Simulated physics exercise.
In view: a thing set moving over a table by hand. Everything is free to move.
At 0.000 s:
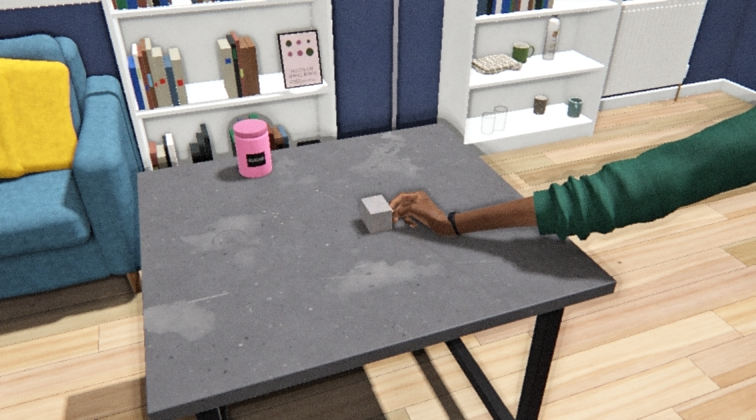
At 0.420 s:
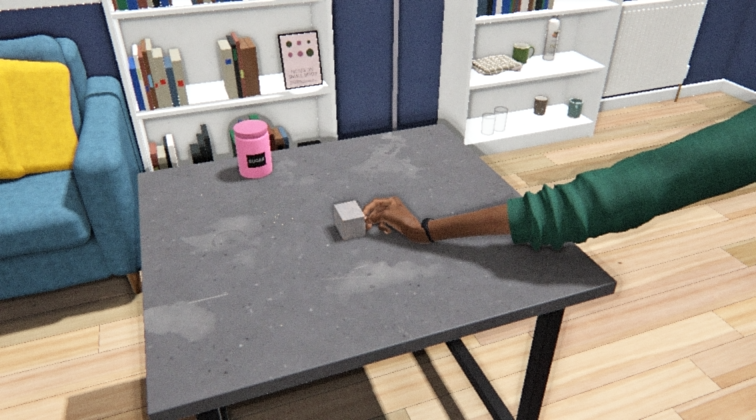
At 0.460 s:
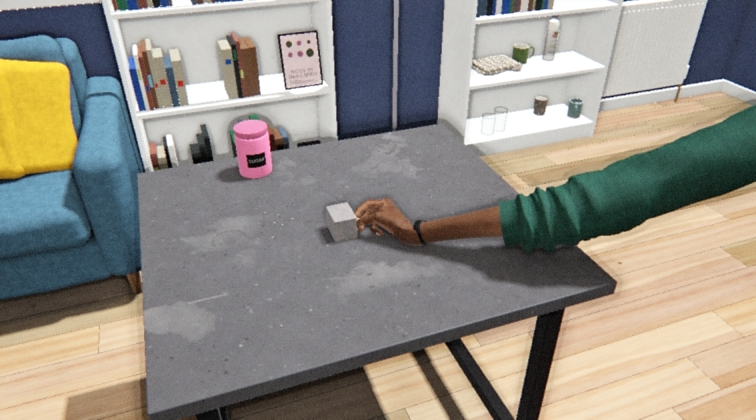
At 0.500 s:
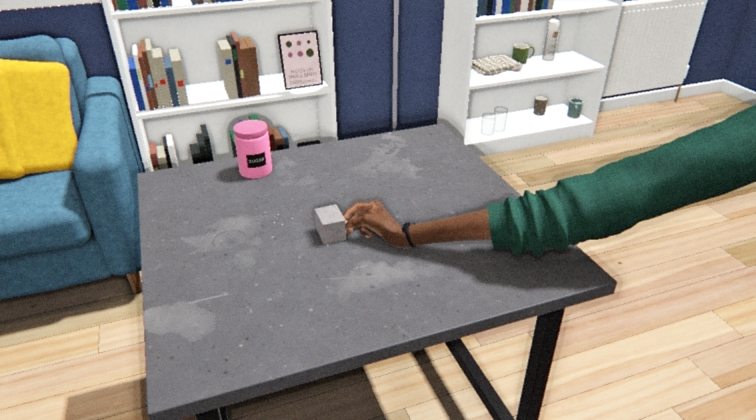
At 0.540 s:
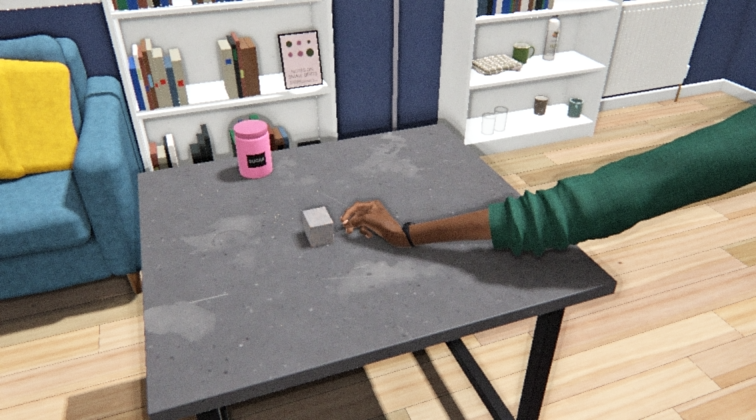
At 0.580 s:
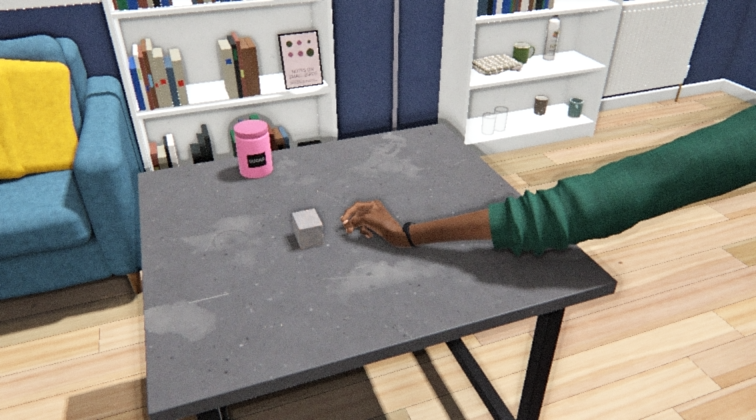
A hand in a green sleeve pushed a small grey block leftward across a dark table, past a pink jar standing farther back, then stayed still while the block slid a little farther left.
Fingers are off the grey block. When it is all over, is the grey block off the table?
The grey block stays on the table.
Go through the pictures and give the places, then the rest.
Under the hand; grey block (376, 214), in the first picture.
Under the hand; grey block (350, 220), in the second picture.
Under the hand; grey block (341, 222), in the third picture.
Grey block (330, 224), in the fourth picture.
Grey block (318, 227) slid a little, in the fifth picture.
Grey block (308, 229) slid about its own width, in the sixth picture.
After 0.68 s, grey block slid about its own width near (288, 233).
After 0.78 s, grey block slid well along near (279, 235).
At rest (1.3 s), moved from the start, grey block. Seen from the same camera at the end, grey block near (279, 235).
